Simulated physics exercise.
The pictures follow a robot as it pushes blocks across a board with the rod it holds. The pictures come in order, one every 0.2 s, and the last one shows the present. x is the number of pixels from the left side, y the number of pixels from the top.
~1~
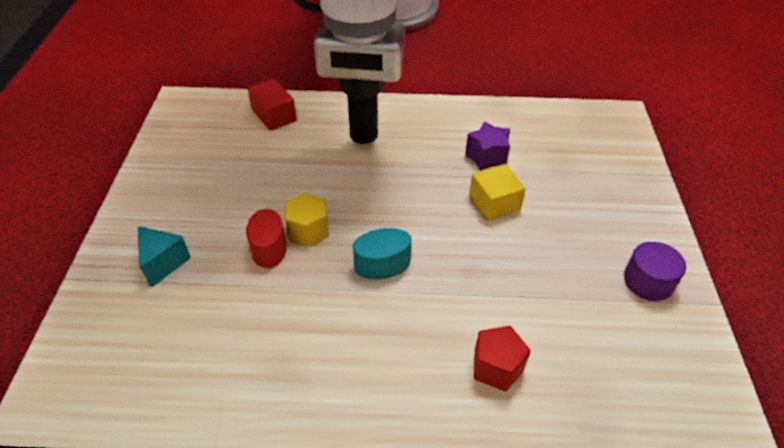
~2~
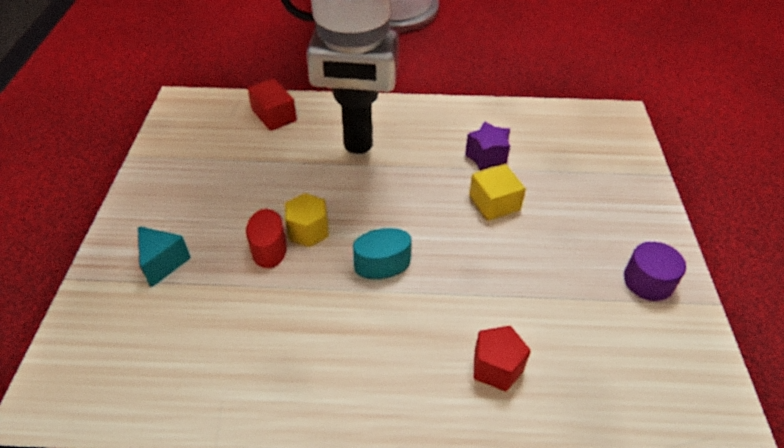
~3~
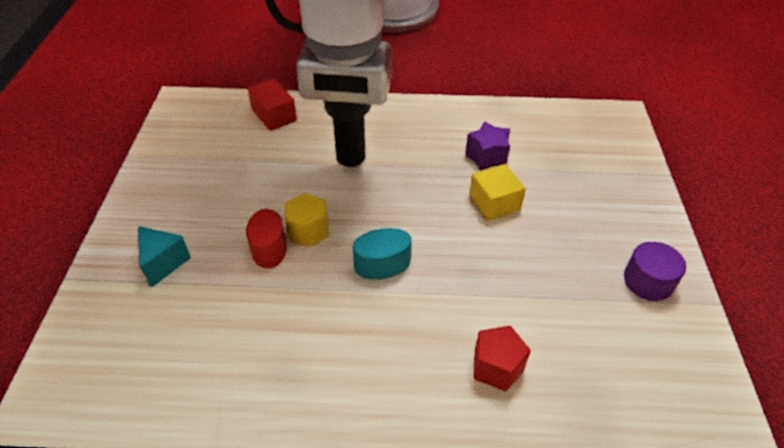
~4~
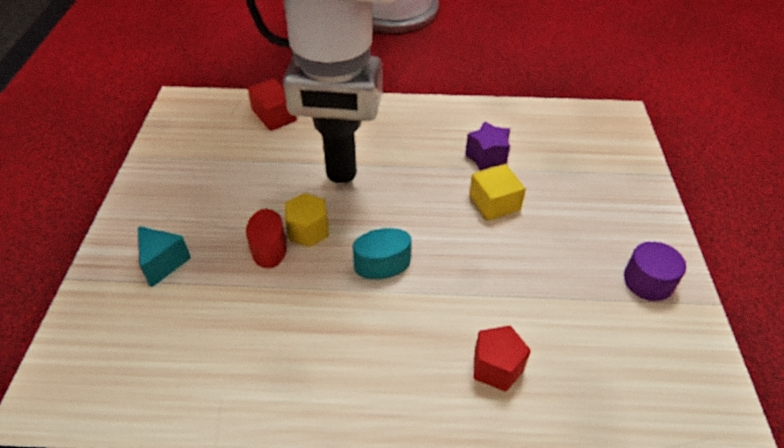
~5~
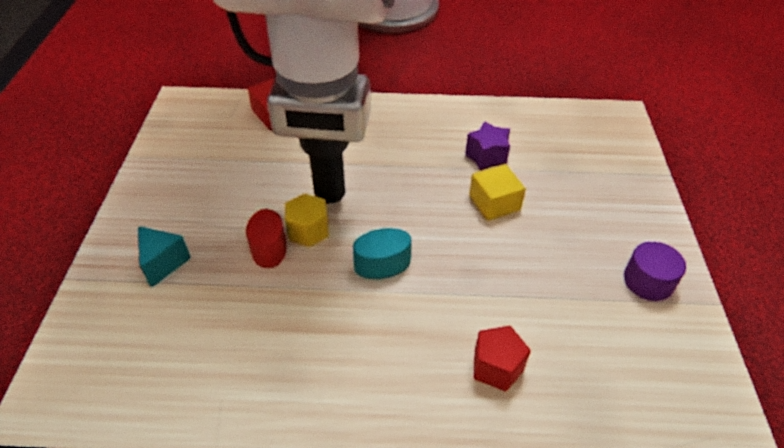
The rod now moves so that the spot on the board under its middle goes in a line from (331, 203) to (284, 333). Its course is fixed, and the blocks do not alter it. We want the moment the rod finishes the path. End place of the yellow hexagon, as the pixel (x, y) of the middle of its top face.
In the picture, that point is around (253, 269).
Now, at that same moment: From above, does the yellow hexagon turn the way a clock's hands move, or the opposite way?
The turn is clockwise.
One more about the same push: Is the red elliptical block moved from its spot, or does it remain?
The result: It moves.
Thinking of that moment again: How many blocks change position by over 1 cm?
Looking at the path, I think two of the blocks end up more than 1 cm away.
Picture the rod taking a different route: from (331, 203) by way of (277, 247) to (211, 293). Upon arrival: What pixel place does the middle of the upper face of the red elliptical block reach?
I'd say the red elliptical block ends with its top centre at (157, 294).
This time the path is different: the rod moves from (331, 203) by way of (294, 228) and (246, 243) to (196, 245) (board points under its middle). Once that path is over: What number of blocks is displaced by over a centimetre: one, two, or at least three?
Going by the path, two blocks will move.
The first path, step by step. One third of the way, rod at (316, 232); red elliptical block at (243, 237), turned 35° clockwise; yellow hexagon at (284, 241), turned 25° clockwise.
Two thirds of the way, rod at (300, 275); red elliptical block at (243, 237), turned 35° clockwise; yellow hexagon at (256, 267), turned 65° clockwise.
At the end, rod at (282, 324); red elliptical block at (243, 237), turned 35° clockwise; yellow hexagon at (253, 269), turned 75° clockwise; turquoise elliptical block in place.
